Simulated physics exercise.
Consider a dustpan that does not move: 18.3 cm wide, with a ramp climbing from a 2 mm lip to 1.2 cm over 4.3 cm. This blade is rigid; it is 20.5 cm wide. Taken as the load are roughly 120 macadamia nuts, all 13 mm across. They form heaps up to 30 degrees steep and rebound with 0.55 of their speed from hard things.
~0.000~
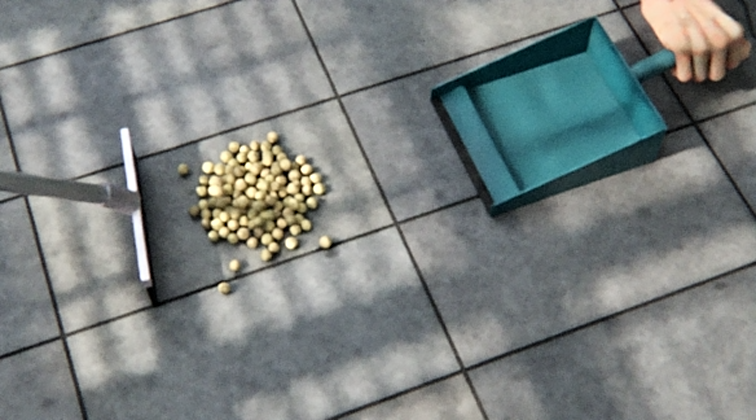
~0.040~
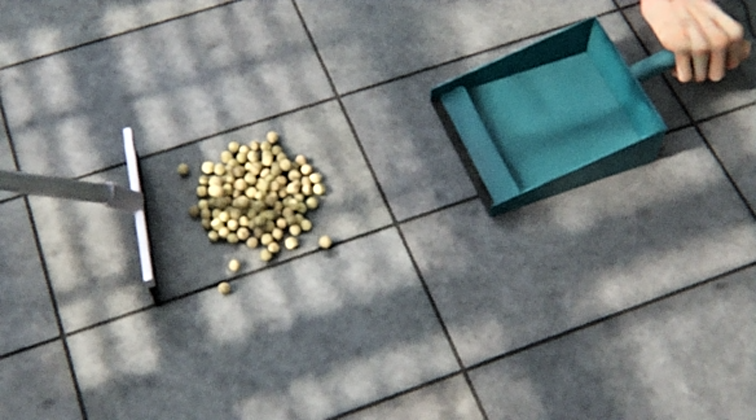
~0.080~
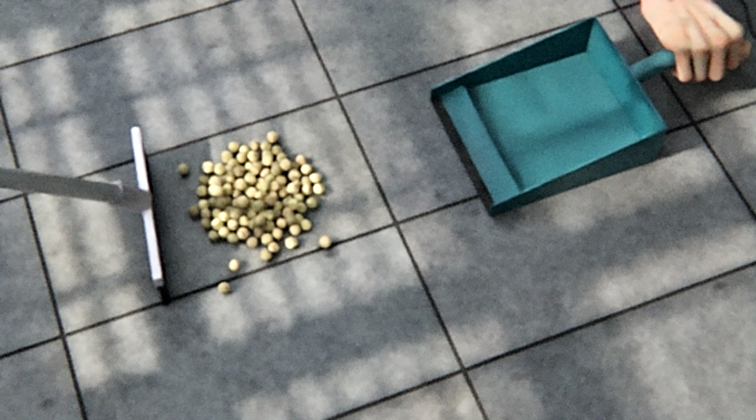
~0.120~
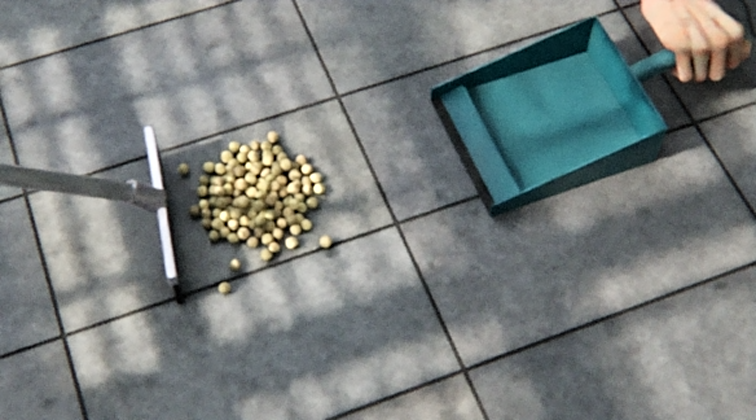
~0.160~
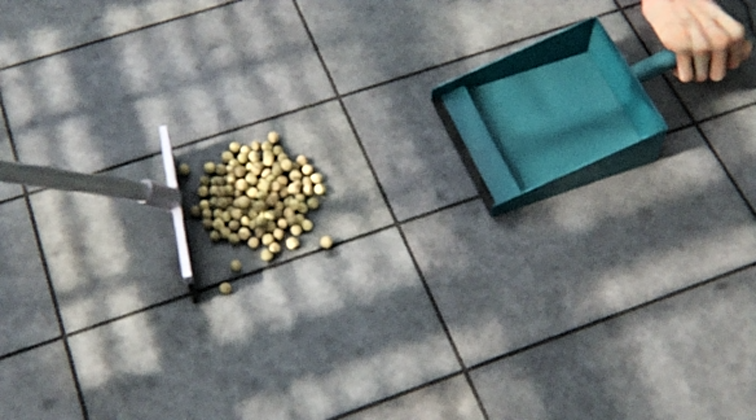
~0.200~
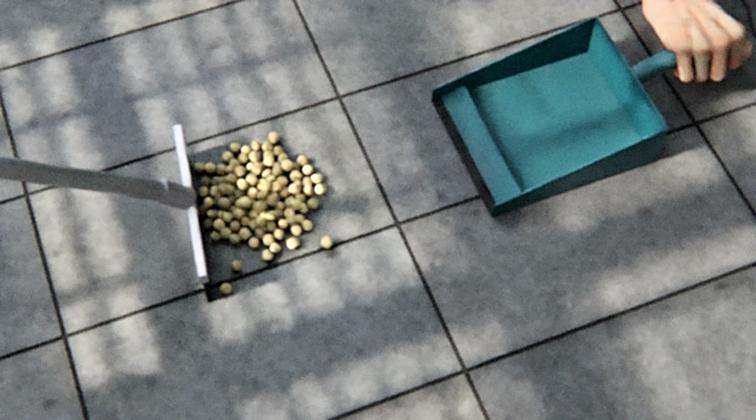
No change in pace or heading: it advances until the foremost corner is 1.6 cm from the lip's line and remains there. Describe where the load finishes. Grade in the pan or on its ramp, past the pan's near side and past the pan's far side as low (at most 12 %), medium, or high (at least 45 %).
Pan - medium; near side - medium; far side - medium.
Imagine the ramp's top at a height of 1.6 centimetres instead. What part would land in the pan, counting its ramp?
About 25 %.
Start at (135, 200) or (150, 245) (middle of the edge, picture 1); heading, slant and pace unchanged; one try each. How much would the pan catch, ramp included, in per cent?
Close to 40 in a hundred, then close to 20 in a hundred.
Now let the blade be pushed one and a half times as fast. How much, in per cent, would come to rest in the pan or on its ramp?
About 35 %.
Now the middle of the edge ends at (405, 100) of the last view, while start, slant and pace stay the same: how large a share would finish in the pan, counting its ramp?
About 10 %.
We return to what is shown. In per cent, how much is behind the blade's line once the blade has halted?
I'd say close to 25 per cent.
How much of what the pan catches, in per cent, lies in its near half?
70 per cent.
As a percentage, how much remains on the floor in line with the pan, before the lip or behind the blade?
It comes to some 30 percent.
After 0.57 s, middle of the blade 18 cm from the lip; 0 % over the lip, far side 15 %, near side 5 %.
Then, at 0.81 s, middle of the blade 9 cm from the lip; 0 % over the lip, far side 15 %, near side 10 %.
After 1.17 s, middle of the blade 3 cm from the lip; 30 % over the lip, far side 20 %, near side 20 %.
By 1.8 s all is still; pan 30 %, near side 20 %, far side 20 %, in front of the lip or behind the blade 30 %.
